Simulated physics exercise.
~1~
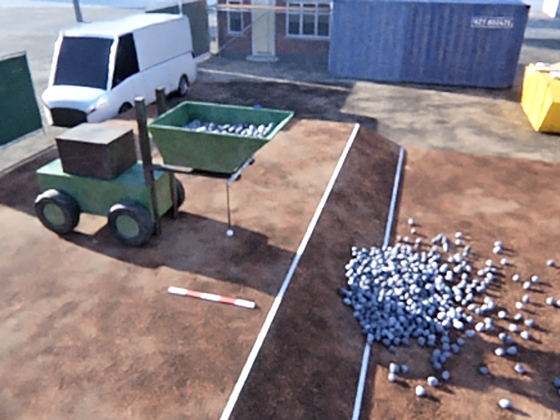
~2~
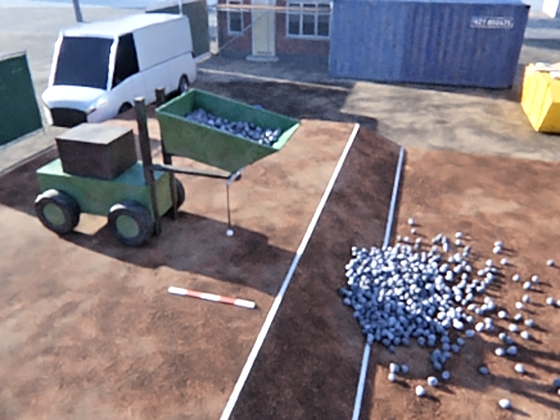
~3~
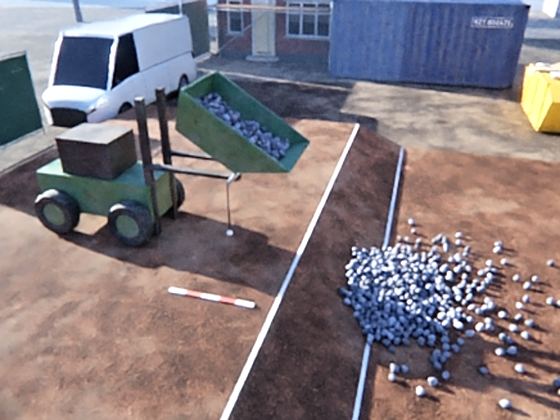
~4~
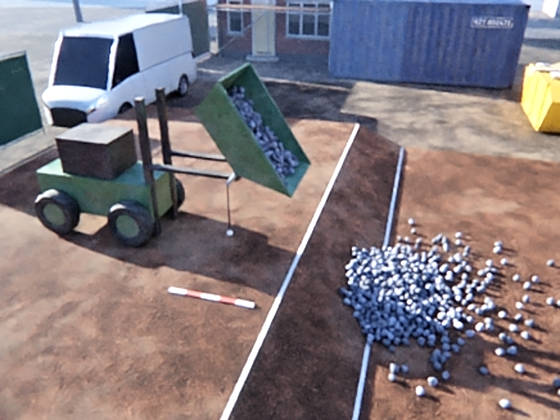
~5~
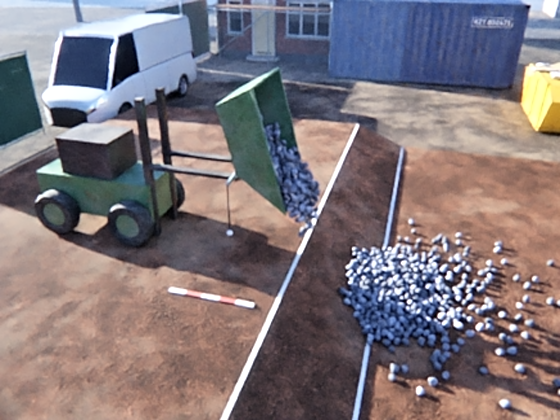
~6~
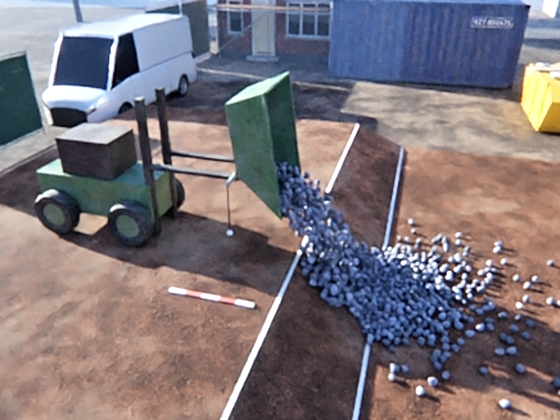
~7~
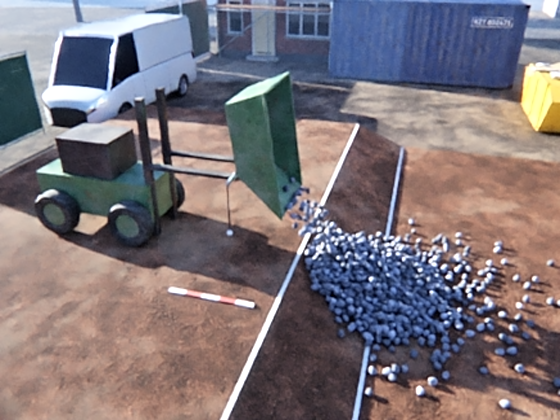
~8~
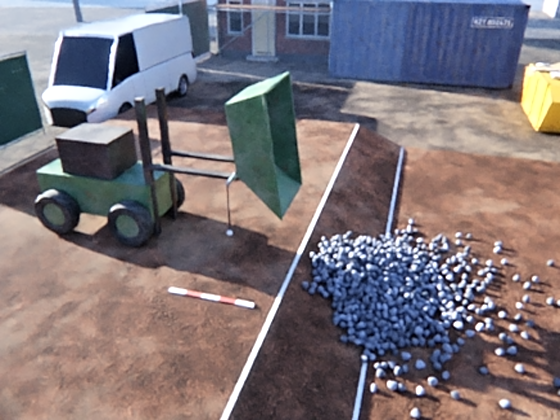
At first, a green fork truck stands at left on brown ground, holding a raised skip of grey stones, while an earlier load lies scattered beyond a sloping bank edged with white lines. The skip begins tilting toward the right, slowly and then more steeply, with the stones still inside. As it nears upright, they slide to its lower lip and start spilling out. A thick stream pours onto the bank and runs down into the older pile. The last few stones drop out, and the empty skip stays steeply tipped above a larger, merged heap spreading across the slope and its foot.
